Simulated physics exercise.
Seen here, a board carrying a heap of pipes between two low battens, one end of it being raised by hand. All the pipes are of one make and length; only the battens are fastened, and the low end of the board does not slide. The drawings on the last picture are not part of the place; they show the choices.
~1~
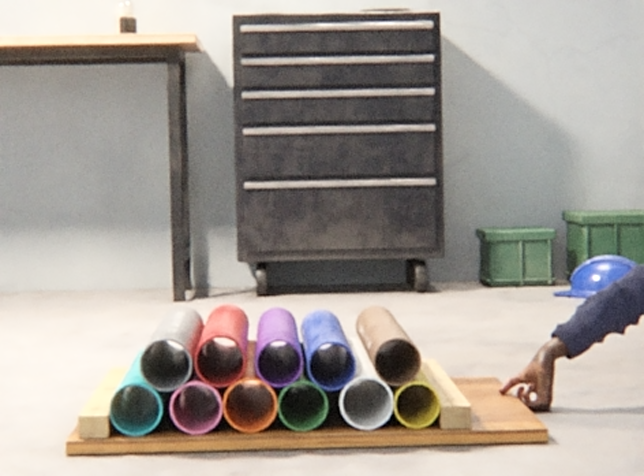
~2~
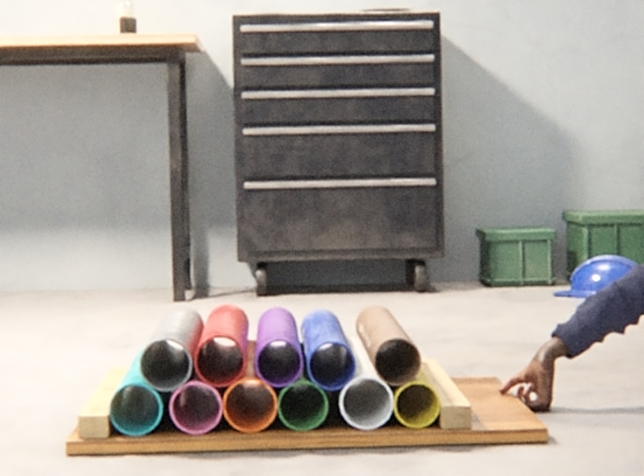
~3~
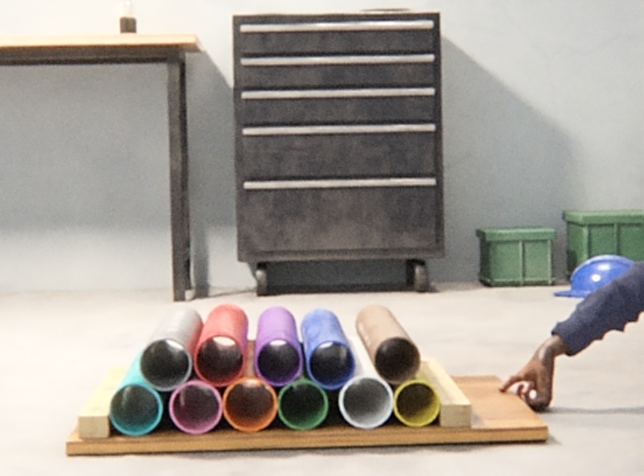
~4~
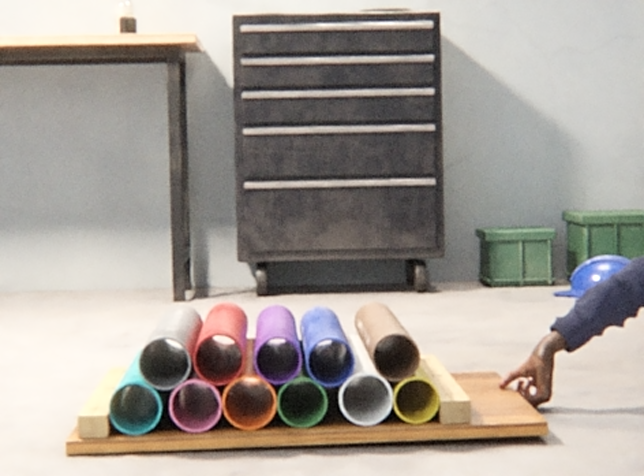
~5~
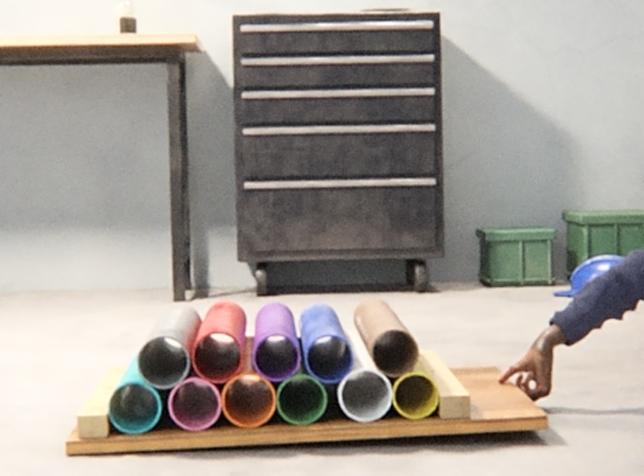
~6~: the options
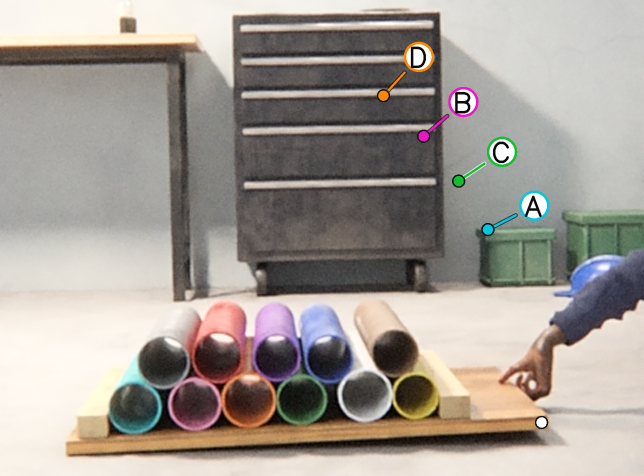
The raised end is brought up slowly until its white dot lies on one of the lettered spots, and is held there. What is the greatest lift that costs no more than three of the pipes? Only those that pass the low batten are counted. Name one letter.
Lift it to A and no more.
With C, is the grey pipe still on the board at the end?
No, with C.
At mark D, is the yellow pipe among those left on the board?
Yes.
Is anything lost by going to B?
Yes.
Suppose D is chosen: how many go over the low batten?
It comes to five.
On the marked copy, A at (488, 230); B at (424, 136); C at (459, 181); D at (383, 96); the white dot at (541, 422).
Taking A. A third of the way, board at 16°.
Two thirds of the way, board at 26°.
When it is over, board at 26°, none over the low batten.
As for the rest, B five over the low batten; C four over the low batten (purple, red, blue, grey); D five over the low batten.
